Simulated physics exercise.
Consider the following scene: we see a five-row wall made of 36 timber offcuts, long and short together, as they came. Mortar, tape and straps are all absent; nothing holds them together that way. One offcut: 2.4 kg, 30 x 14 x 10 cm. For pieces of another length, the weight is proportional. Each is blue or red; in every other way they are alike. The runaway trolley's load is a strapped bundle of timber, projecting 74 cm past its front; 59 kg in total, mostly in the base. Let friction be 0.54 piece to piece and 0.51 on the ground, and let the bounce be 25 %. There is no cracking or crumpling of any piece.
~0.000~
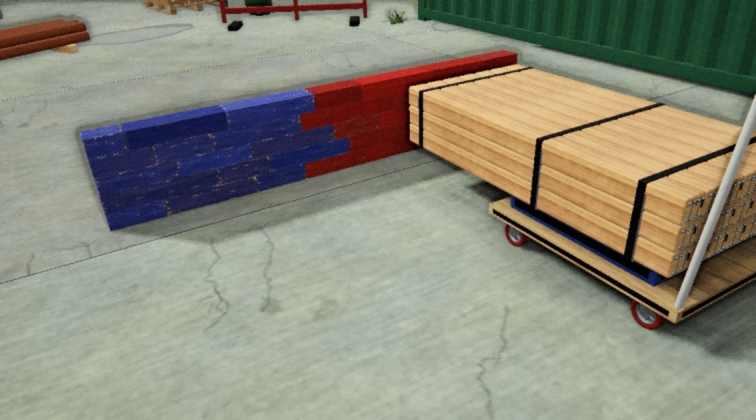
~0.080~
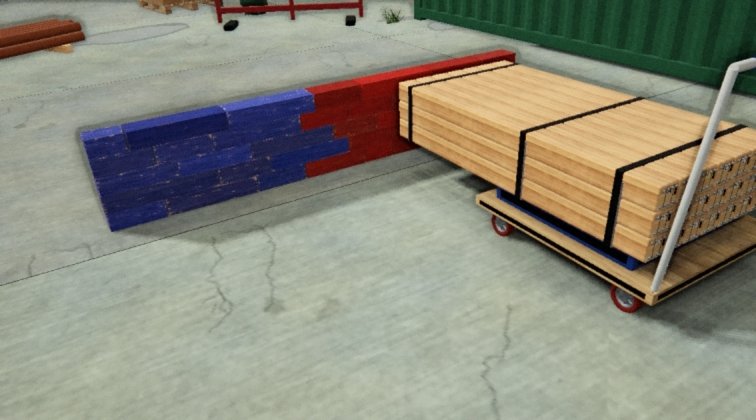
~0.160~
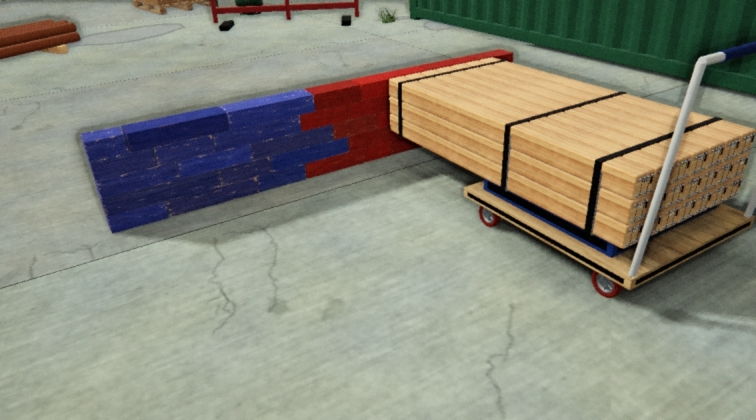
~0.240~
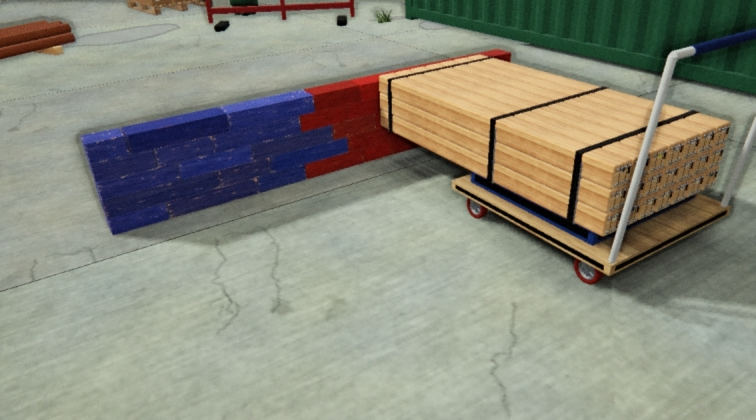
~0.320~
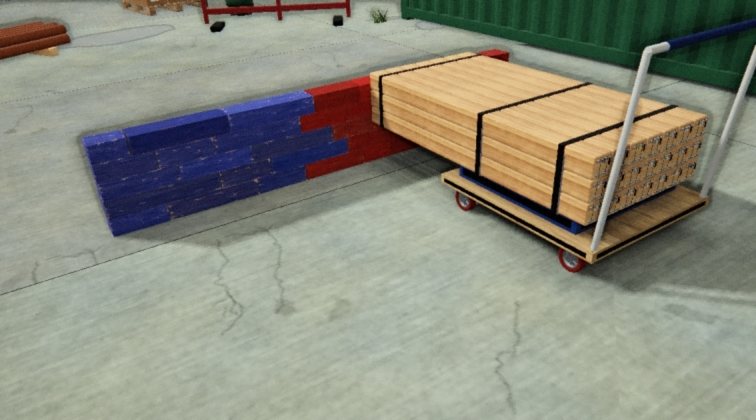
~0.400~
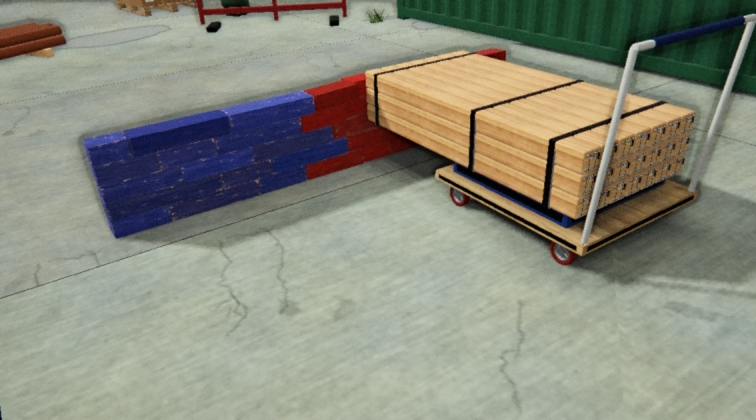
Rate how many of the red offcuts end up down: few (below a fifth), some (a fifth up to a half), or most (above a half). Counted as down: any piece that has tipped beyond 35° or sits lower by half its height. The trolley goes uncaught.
Most.
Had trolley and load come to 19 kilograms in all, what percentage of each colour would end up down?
You'd get red at 0 and blue at 0 per cent down.
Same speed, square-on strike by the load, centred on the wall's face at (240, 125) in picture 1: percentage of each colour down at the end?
The red ones would be 10 per cent down and the blue ones 80 per cent.
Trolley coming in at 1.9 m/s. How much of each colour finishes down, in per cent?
Down at the end: Red 70 per cent, blue 10 per cent.
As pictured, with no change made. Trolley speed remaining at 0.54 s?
Speed: Close to 0.5 m/s.
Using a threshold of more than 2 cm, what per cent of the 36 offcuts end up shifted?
It works out to 45 percent.
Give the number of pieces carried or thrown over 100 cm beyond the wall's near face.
Roughly 0 of them.
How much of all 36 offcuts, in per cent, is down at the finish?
45%.
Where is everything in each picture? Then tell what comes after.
In the first frame (each place is the centre of the face we see best; the camera moves round a little), load (415, 106) 40 cm short of the wall; top red offcut (501, 64); top blue offcut (273, 111); all as stacked.
Load (404, 101) 29 cm short of the wall, in the second frame.
Load (394, 97) 19 cm short of the wall, in the third frame.
Load (384, 93) 9 cm short of the wall, in the fourth frame.
Load (375, 90) just touching, in the fifth frame.
Load (371, 88) 6 cm into the wall's line; top blue offcut (275, 114); 12 have shifted, in the sixth frame.
By 0.54 s, load 14 cm past the wall's line, still rolling; none of the 21 red offcuts down (0 of 36 in all colours); top red offcut tilted 21°; top blue offcut moved 17 mm.
By 0.74 s, load 23 cm past the wall's line, still rolling; 10 of the 21 red offcuts down (10 of 36 in all colours); top red offcut tilted 65°, 18 cm lower; top blue offcut tilted 10°.
By 1.04 s, load 34 cm past the wall's line, still rolling; 15 of the 21 red offcuts down (16 of 36 in all colours); top red offcut on its side; top blue offcut tilted 42°, 11 cm lower.
When it is over (1.8 s), load 56 cm past the wall's line, still rolling; 15 of the 21 red offcuts down (16 of 36 in all colours); top red offcut on its side; top blue offcut upside down. That is 71 per cent. In pixels of the last frame, middles, top red offcut near (450, 98), top blue offcut near (229, 165).
